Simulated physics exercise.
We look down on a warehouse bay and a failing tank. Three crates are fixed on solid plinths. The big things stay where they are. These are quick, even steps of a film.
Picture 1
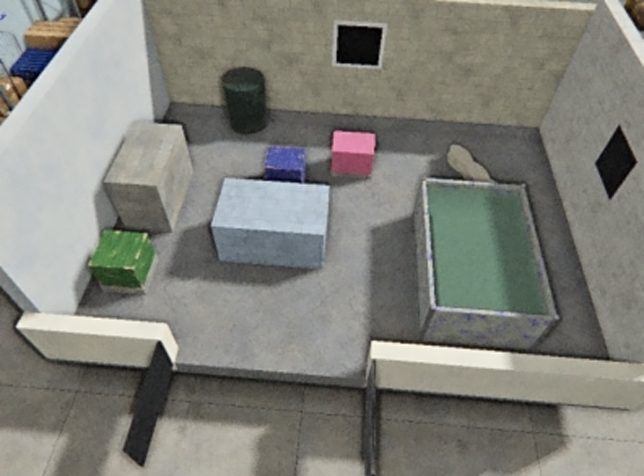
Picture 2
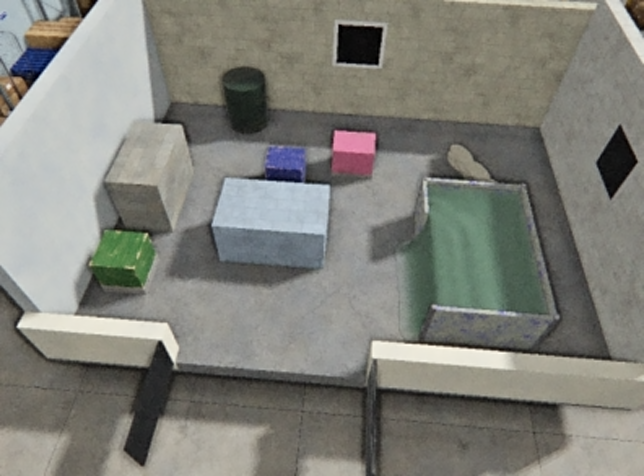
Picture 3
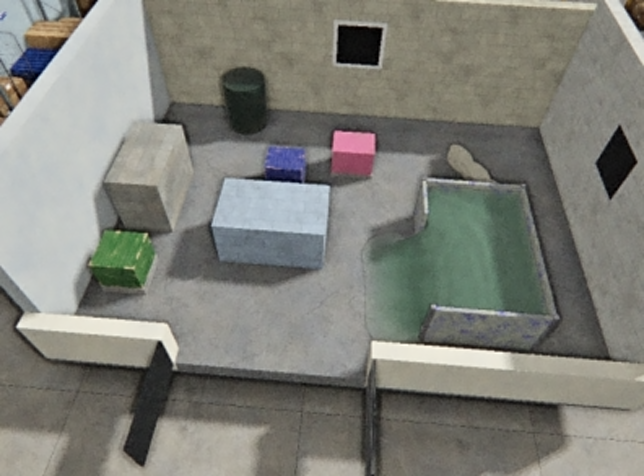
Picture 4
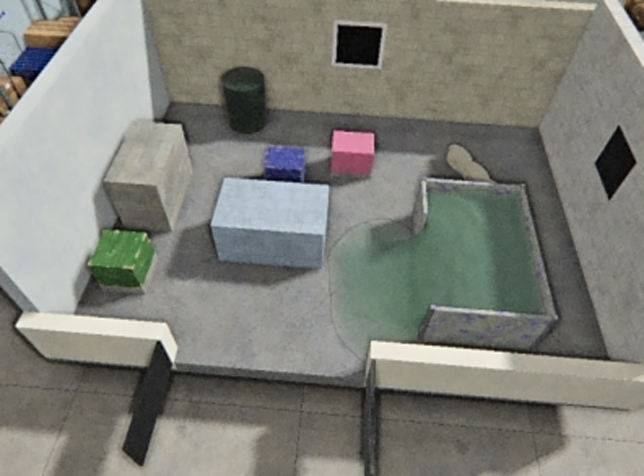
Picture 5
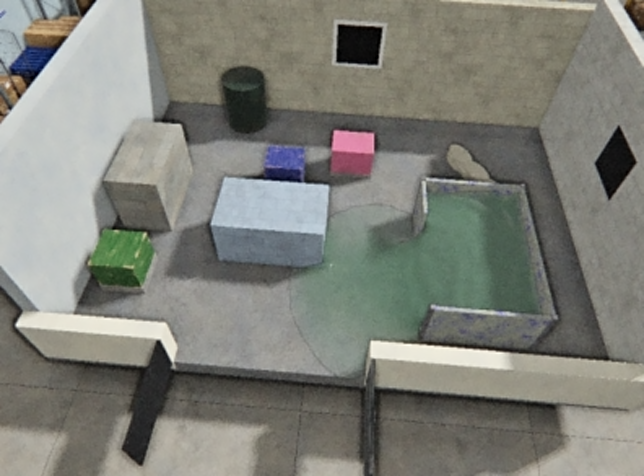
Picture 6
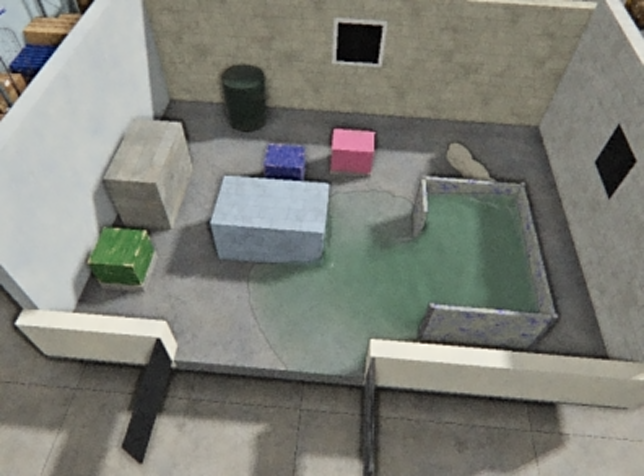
Greenish water pours from the tank's broken left side and spreads leftward across the grey floor.
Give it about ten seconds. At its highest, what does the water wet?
One by one: The blue crate is wetted; the green crate is wetted; the pink crate is wetted.
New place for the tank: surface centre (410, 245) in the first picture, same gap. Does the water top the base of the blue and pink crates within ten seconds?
Blue takes water, pink ends up wet.
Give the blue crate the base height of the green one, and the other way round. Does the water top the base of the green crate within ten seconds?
Then: Green crate takes water.
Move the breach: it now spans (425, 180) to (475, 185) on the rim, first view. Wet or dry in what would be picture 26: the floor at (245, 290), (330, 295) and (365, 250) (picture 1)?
As listed: Not flooded, free of water, not flooded.
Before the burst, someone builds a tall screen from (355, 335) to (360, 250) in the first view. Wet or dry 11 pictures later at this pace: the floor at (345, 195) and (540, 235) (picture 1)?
In turn: Under water, free of water.
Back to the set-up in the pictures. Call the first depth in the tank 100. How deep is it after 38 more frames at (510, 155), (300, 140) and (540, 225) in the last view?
Roughly 0, 6 and 2 per cent, in turn.
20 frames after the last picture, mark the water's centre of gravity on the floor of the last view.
Roughly at (317, 250).
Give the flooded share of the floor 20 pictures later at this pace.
Close to 65 %.
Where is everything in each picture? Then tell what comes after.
The first frame shows the open tank at (481, 244) is whole and still.
In the second frame, water pours out at (425, 278) and has run to (417, 341).
In the third frame, water pours out at (424, 280) and has run to (378, 240).
In the fourth frame, water pours out at (422, 281) and has run to (347, 237).
In the fifth frame, water pours out at (422, 281) and has run to (296, 310).
In the sixth frame, the front is at (254, 273), out from the gap at (422, 280).
A moment on, water covers 30 % of the floor; the blue crate water round its plinth, the green crate water round its plinth, the pink crate water round its plinth.
Next, water covers 45 % of the floor; the blue crate water round its plinth, the green crate water round its plinth, the pink crate water round its plinth.
Then, water covers 65 % of the floor; the blue crate water round its plinth, the green crate water round its plinth, the pink crate water round its plinth.
Later, water covers 80 % of the floor; the blue crate water round its plinth, the green crate water round its plinth, the pink crate water round its plinth.
In the end, water covers 90 % of the floor; the blue crate was topped, the green crate was topped, the pink crate was topped.
